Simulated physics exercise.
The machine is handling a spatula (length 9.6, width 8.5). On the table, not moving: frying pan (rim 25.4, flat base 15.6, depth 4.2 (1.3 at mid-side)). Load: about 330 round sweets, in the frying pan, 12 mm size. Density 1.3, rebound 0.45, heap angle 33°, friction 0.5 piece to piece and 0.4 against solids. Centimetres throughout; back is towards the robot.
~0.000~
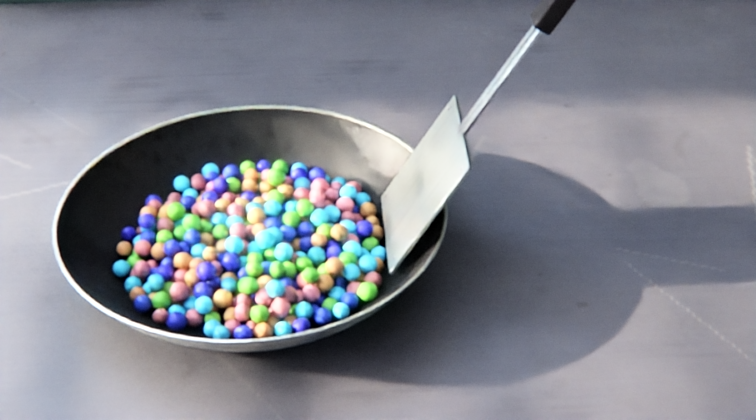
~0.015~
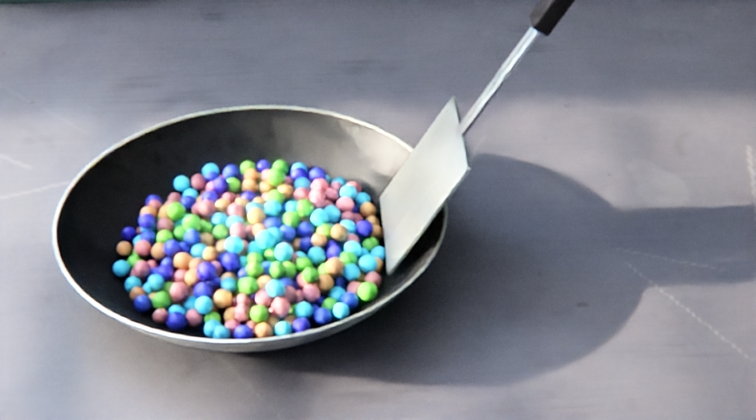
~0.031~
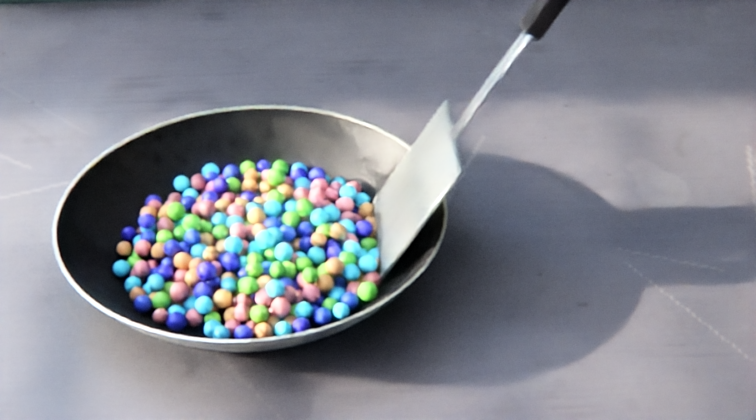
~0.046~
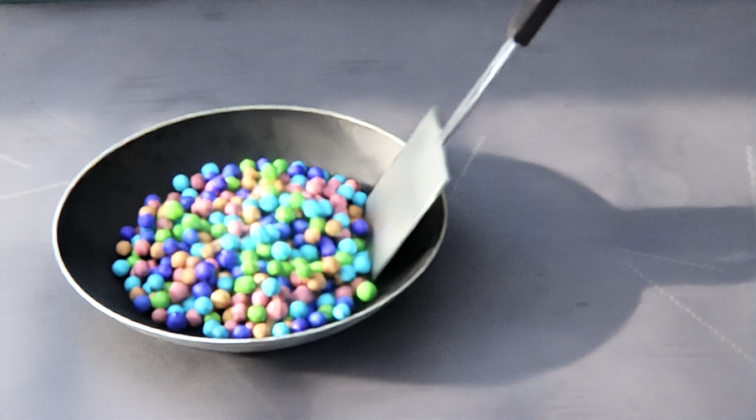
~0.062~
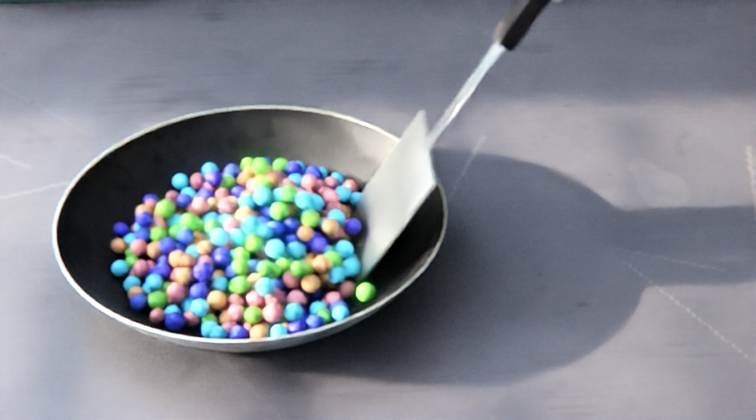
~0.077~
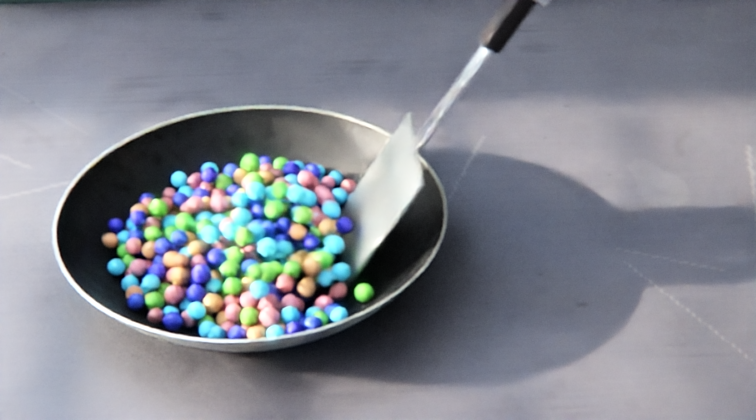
Metal spatula with a dark handle sliding leftward into a frying pan, pushing a heap of small multicoloured balls.
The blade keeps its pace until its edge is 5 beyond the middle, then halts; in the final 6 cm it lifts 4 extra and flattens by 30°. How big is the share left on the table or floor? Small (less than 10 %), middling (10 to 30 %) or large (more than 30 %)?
Answer: Small; less than 10 % of the round sweets finish on the table or floor.
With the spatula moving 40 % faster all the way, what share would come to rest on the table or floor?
Then about 0 per cent.
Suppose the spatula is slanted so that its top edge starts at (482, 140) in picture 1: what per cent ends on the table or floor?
Some 0 per cent.
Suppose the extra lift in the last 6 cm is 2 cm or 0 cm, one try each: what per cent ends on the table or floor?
About 0 and 0 per cent.
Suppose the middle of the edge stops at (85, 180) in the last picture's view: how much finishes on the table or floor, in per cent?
Some 30 per cent.
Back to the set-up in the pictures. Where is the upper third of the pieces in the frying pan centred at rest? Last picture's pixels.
Around (138, 228).
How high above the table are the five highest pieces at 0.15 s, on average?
About 4 cm.
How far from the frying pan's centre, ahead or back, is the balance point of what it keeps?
About 4.0 cm ahead.
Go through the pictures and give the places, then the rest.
In the first frame, spatula top edge at (463, 130), sloping 59°; upper third of the load around (256, 233), from x 120 to 380, top at y 170; 332 in the frying pan.
In the second frame, spatula top edge at (462, 131), sloping 59°; upper third of the load around (256, 233), from x 120 to 380, top at y 170.
In the third frame, spatula top edge at (454, 135), sloping 59°; upper third of the load around (257, 232), from x 120 to 375, top at y 170.
In the fourth frame, spatula top edge at (441, 141), sloping 59°; upper third of the load around (264, 229), from x 120 to 370, top at y 165.
In the fifth frame, spatula top edge at (428, 145), sloping 59°; upper third of the load around (263, 227), from x 120 to 365, top at y 165.
In the sixth frame, spatula top edge at (416, 147), sloping 59°; upper third of the load around (255, 227), from x 110 to 365, top at y 165; 332 in the frying pan.
By 0.15 s, sloping 59°, highest piece 5 above the table; 332 in the frying pan.
By 0.23 s, sloping 44°, highest piece 6 above the table; 332 in the frying pan.
By 0.46 s, sloping 29°, highest piece 5 above the table; 332 in the frying pan.
By 1.51 s, sloping 29°, highest piece 5 above the table; 332 in the frying pan.
Final count, 332 in the frying pan. That is 0 % on the table or floor.
